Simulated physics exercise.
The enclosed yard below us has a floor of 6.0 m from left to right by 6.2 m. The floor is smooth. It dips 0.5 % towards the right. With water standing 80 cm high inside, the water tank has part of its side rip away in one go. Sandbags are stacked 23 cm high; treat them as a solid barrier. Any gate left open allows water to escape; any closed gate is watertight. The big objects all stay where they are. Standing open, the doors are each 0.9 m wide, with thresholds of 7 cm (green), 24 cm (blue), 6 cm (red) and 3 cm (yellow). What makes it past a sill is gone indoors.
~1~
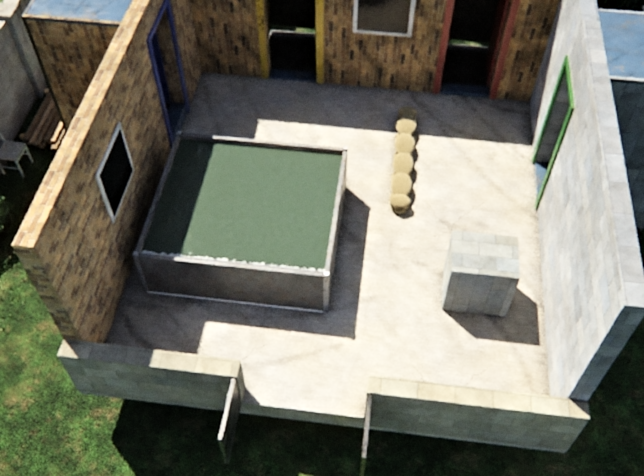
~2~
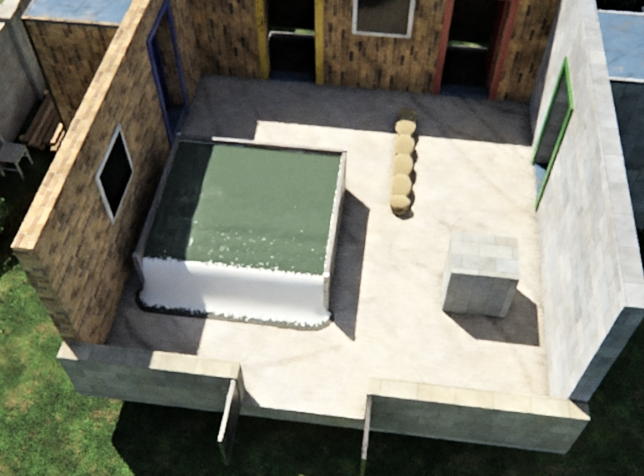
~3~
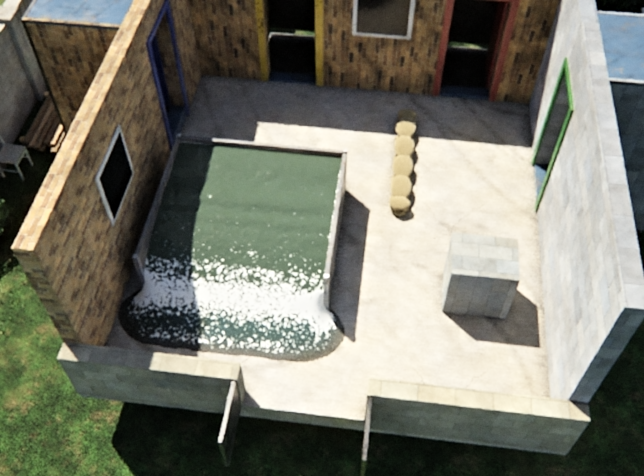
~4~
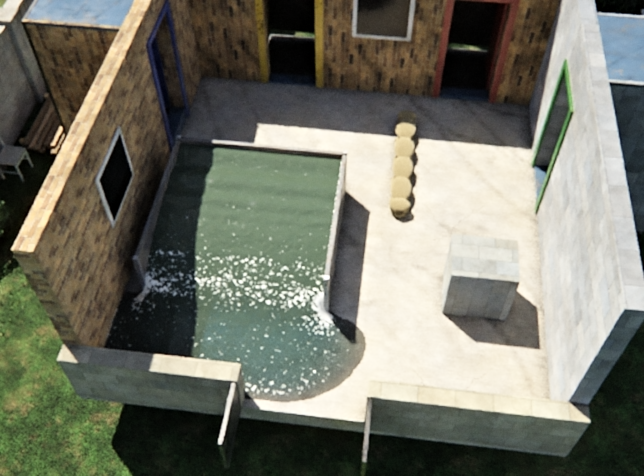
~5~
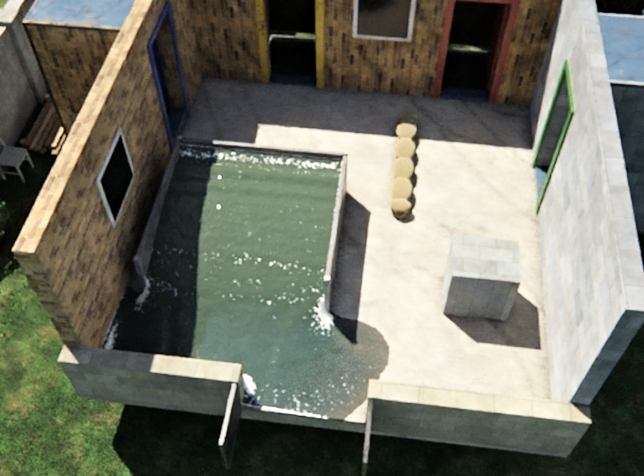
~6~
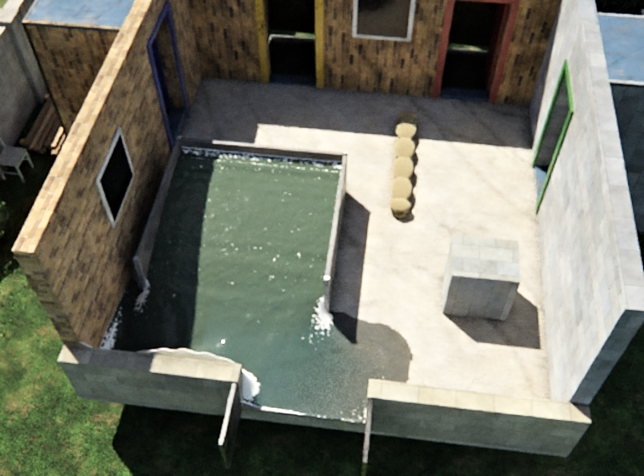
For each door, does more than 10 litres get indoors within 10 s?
Green door: The total remains smaller than the cap; blue door: The total remains smaller than the cap; red door: The total grows larger than the cap; yellow door: The total grows larger than the cap.
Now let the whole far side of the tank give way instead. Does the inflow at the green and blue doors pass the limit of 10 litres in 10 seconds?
So green ends up past the limit and blue ends up past the limit.
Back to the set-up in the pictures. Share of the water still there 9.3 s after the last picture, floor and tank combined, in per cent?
I'd put it at some 52 percent still there.
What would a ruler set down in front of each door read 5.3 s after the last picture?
Green 4 cm, blue 3 cm, red 10 cm, yellow 5 cm.
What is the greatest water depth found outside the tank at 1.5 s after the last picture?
Roughly 54 cm.
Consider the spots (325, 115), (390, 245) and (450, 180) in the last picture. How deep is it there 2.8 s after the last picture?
First 0 cm, then 0 cm, then 0 cm.
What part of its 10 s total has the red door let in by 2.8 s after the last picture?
Share by then: ~ 0 %.
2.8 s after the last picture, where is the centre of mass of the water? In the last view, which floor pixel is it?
(265, 277).
Then, 0.7 s after the last picture water covers 20 % of the floor and is deepest (68 cm) near (111, 374); green door not reached, blue door not reached, red door not reached, yellow door not reached.
Then, 1.5 s after the last picture water covers 25 % of the floor and is deepest (54 cm) near (98, 373); green door not reached, blue door not reached, red door not reached, yellow door not reached.
Then, 2.8 s after the last picture water covers 45 % of the floor and is deepest (34 cm) near (530, 399); green door not reached, blue door 10 cm at the sill, 0 L in, red door not reached, yellow door 8 cm at the sill, 1 L in.
Then, 5.3 s after the last picture water covers 75 % of the floor and is deepest (24 cm) near (216, 387); green door 4 cm at the sill, 0 L in, blue door 3 cm at the sill, 0 L in, red door 10 cm at the sill, 4 L in, yellow door 5 cm at the sill, 29 L in.
Then, 9.3 s after the last picture water covers 90 % of the floor and is deepest (14 cm) near (546, 426); green door 5 cm at the sill, 0 L in, blue door 3 cm at the sill, 0 L in, red door 7 cm at the sill, 49 L in, yellow door 5 cm at the sill, 34 L in.
